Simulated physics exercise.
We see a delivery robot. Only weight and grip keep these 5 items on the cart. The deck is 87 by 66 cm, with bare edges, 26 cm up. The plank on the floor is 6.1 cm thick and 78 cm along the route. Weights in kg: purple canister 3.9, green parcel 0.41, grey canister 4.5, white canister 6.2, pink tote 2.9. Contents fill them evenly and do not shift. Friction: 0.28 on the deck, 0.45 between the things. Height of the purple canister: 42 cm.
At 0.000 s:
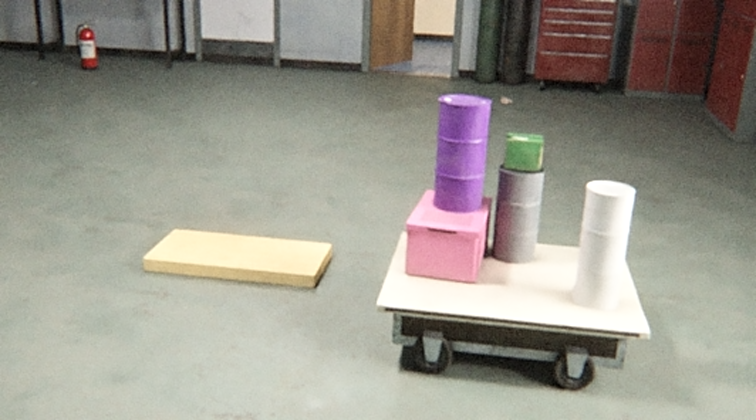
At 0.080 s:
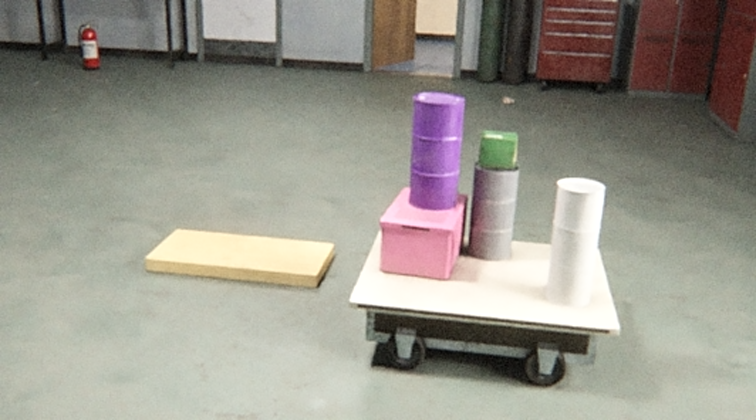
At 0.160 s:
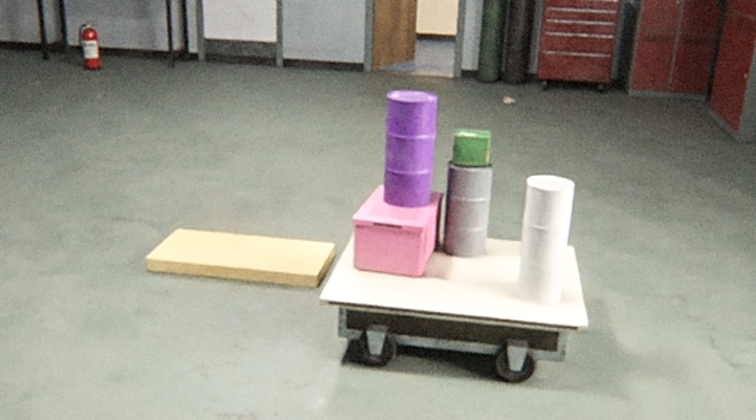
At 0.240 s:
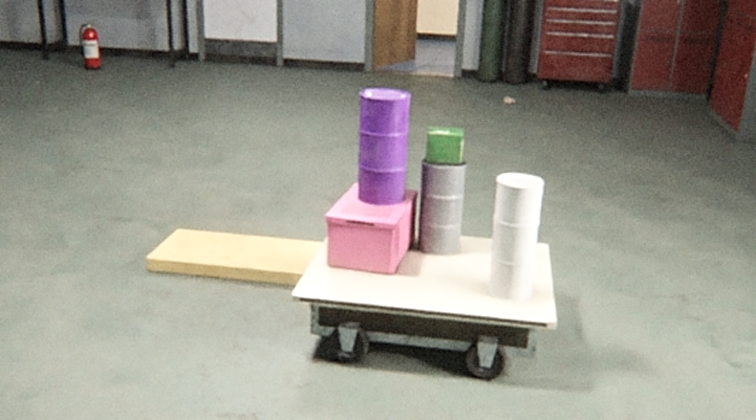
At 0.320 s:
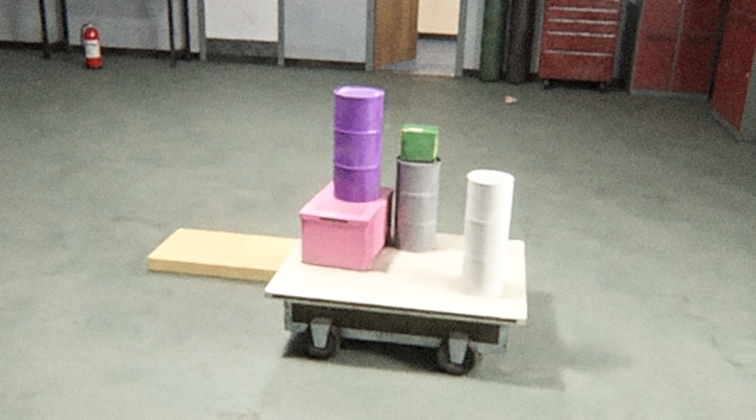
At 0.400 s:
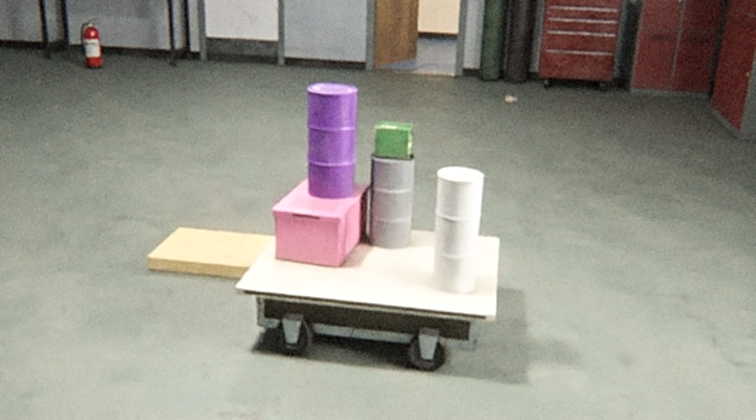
In a workshop, a loaded wheeled cart rolls left across the floor, passing in front of a plank.
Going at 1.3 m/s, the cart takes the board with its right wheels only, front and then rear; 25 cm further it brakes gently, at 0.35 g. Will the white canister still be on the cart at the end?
The white canister ends off the deck.
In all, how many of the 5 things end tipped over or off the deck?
In all, 4.
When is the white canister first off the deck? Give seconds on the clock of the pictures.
Near 1.7 s.
Around 0.70 s, cart has run 91 cm; white canister at 5° to upright near (354, 224); green parcel at 22° to upright; grey canister at 23° to upright.
Around 1.10 s, cart has run 143 cm; white canister at 4° to upright near (199, 202); purple canister at 66° to upright; green parcel at 63° to upright.
Around 1.50 s, cart has run 195 cm; green parcel now off the deck; white canister at 27° to upright near (71, 205); purple canister at 69° to upright.
Around 2.10 s, cart has run 233 cm, stopped; white canister now off the deck; purple canister on its side; grey canister on its side.
Finally (3.8 s), off the deck, green parcel and white canister; on their side or leaning hard on the cart, purple canister and grey canister; the last one still in place (within 10 cm).
